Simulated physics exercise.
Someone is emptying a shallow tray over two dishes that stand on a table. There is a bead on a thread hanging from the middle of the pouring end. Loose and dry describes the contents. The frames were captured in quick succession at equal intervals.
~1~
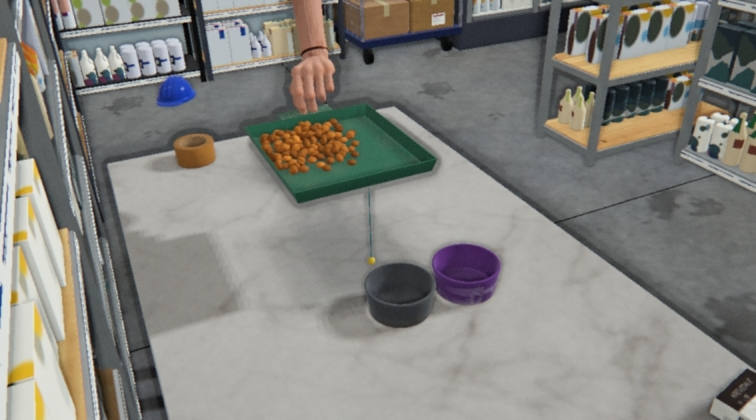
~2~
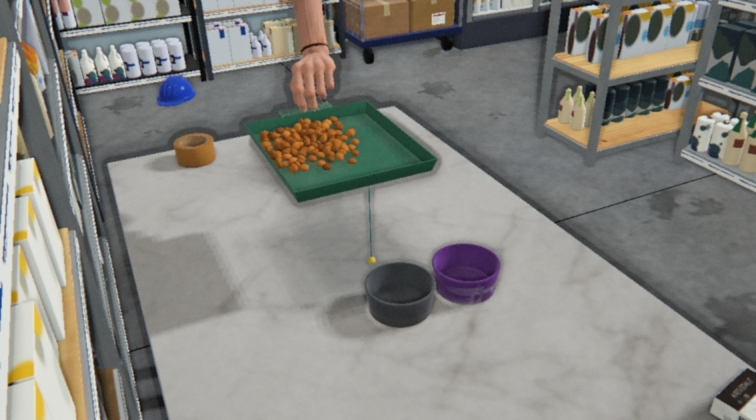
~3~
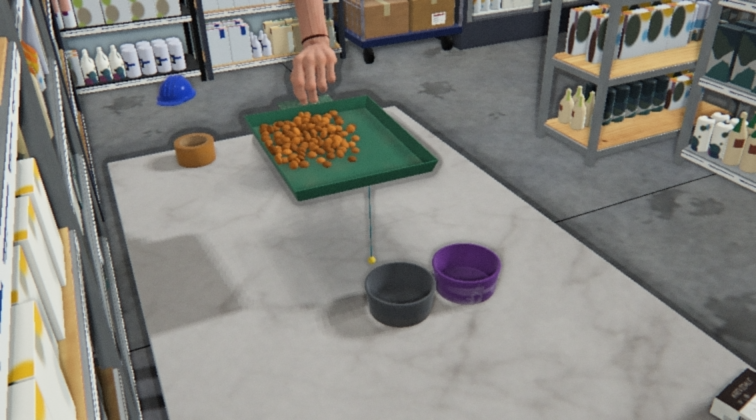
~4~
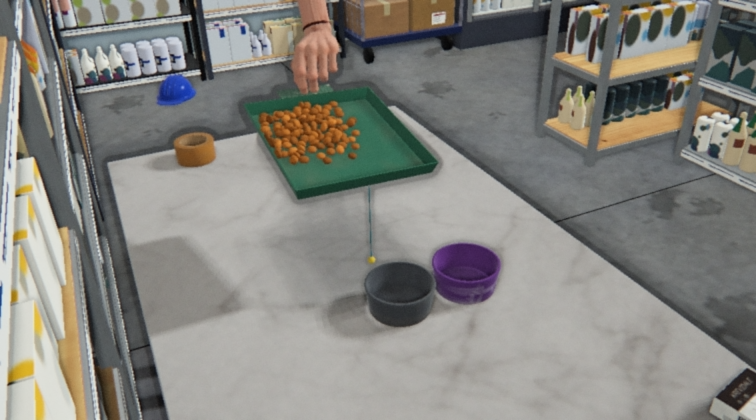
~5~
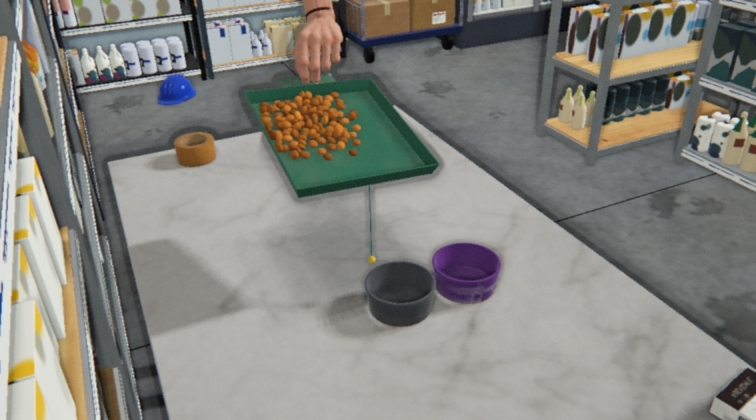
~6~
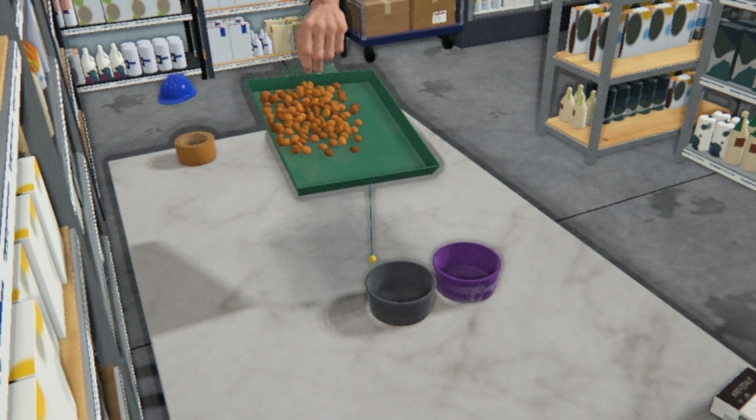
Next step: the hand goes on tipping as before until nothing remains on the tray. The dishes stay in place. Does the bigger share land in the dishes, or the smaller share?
The bigger share lands in them.
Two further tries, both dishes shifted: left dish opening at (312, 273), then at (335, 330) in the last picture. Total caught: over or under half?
Catch, run one: Below the halfway mark; run two: Below the halfway mark.
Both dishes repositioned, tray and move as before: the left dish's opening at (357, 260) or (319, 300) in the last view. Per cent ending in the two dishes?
10, then 30 %.
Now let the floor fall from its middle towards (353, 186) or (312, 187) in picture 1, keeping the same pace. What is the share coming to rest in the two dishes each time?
20 %, give or take, and then 0 %.
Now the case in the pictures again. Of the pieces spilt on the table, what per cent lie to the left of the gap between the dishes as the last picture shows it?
I'd guess close to 70 %.
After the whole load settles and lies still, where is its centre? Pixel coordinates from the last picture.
Close to (423, 294), more or less.
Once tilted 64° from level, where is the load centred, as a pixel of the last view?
Near the pixel (400, 179).
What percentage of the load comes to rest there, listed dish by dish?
The share is 40 per cent in the left dish and 20 per cent in the right dish.
Shortly afterwards, tray tipped steeply; near two thirds on the tray; only a few in the left dish; near a quarter in the air.
Next, tray tipped past a quarter turn; a little on the tray; near a third in the left dish; near a quarter in the right dish; a little outside both; near a quarter in the air.
Some moments later, tray tipped past a quarter turn; near half in the left dish; near a quarter in the right dish; near a third outside both.
In the end, tray tipped past a quarter turn; near half in the left dish; near a quarter in the right dish; near a third outside both.
